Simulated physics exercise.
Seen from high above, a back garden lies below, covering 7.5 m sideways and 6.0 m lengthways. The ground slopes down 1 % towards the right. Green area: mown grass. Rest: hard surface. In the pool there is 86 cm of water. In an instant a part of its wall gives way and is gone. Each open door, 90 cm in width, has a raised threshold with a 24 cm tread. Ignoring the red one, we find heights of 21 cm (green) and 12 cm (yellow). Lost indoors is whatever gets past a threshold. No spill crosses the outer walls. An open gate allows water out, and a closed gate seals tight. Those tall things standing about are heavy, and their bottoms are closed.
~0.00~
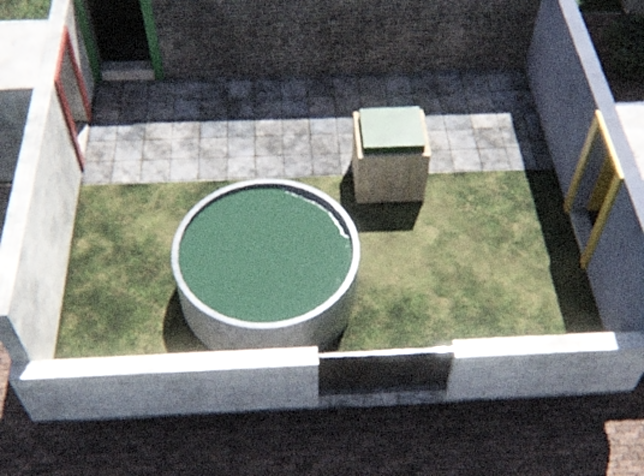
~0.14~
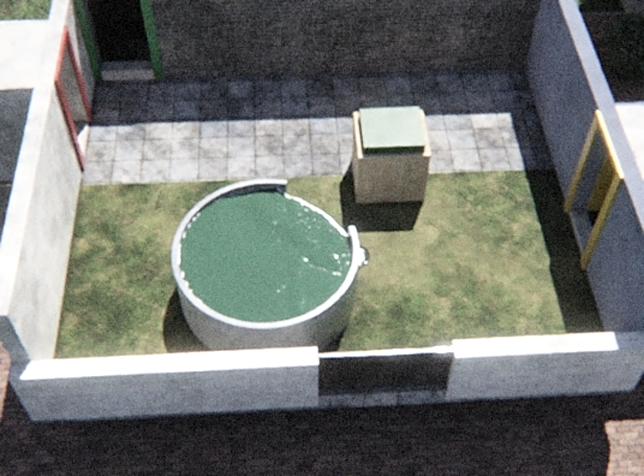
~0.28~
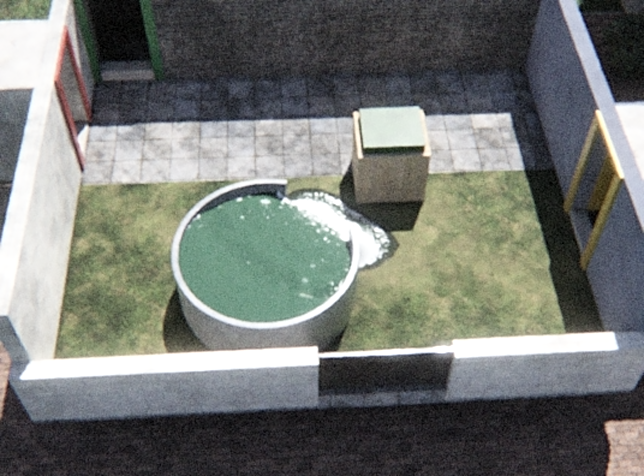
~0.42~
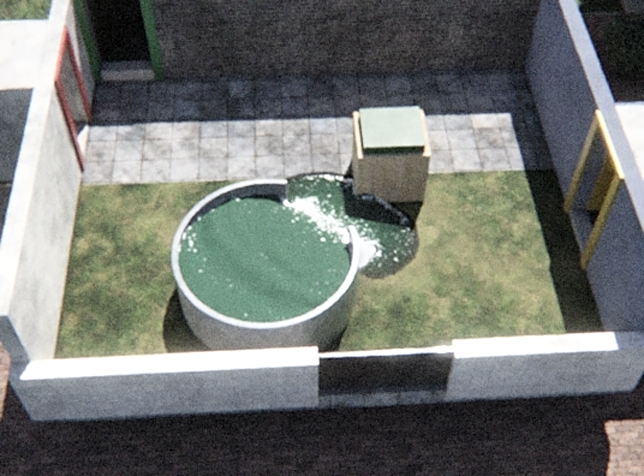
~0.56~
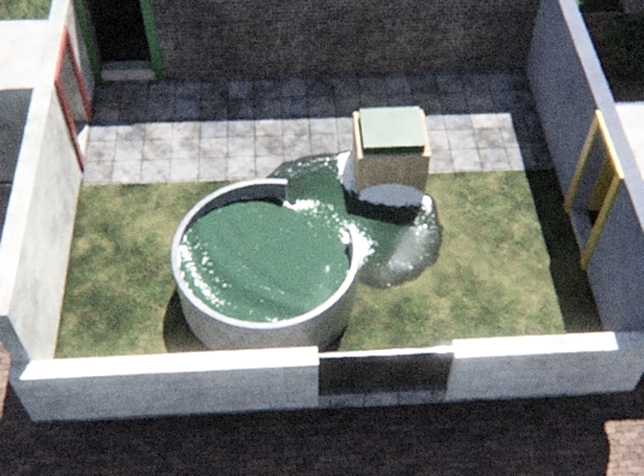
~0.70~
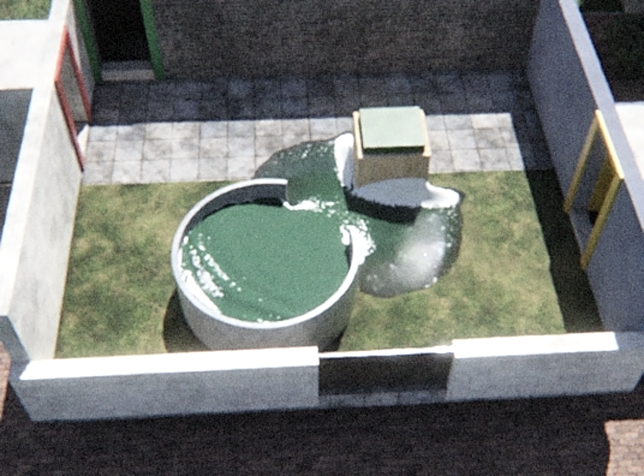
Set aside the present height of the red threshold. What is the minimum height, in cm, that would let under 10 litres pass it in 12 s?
The minimum is near 8 cm.
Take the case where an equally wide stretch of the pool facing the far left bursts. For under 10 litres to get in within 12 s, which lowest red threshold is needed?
Close to 22 cm at the least.
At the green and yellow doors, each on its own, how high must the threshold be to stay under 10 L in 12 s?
About 10.0 cm at green and 25 cm at yellow.
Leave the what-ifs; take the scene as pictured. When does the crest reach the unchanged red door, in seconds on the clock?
Peak time: About 4.0 s.
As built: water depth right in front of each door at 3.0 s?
In cm: Red 0, green 6, yellow 23.
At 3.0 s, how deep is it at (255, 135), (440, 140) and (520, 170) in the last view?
Depths in order: 3 / 1 / 10 cm.
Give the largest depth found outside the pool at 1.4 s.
Roughly 52 cm.
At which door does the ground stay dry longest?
It's the red door, I'd say.
After 1.4 s water covers 30 % of the floor, deepest (52 cm) near (361, 210); it has not reached the red door.
After 3.0 s water covers 60 % of the floor, deepest (30 cm) near (361, 210); it has not reached the red door.
After 12.0 s water covers 100 % of the floor, deepest (13 cm) near (594, 367); 5 cm at the red door, 37 litres in over its 5 cm threshold.
At the red door as built, the water arrived by 3.3 s and peaked near 10 cm at 4.2 s.
Run again over the same 12 s with other heights there, 16 litres in over 7 cm, 4 litres over 9.5 cm. The limit of 10 litres is kept from about 8 cm up.
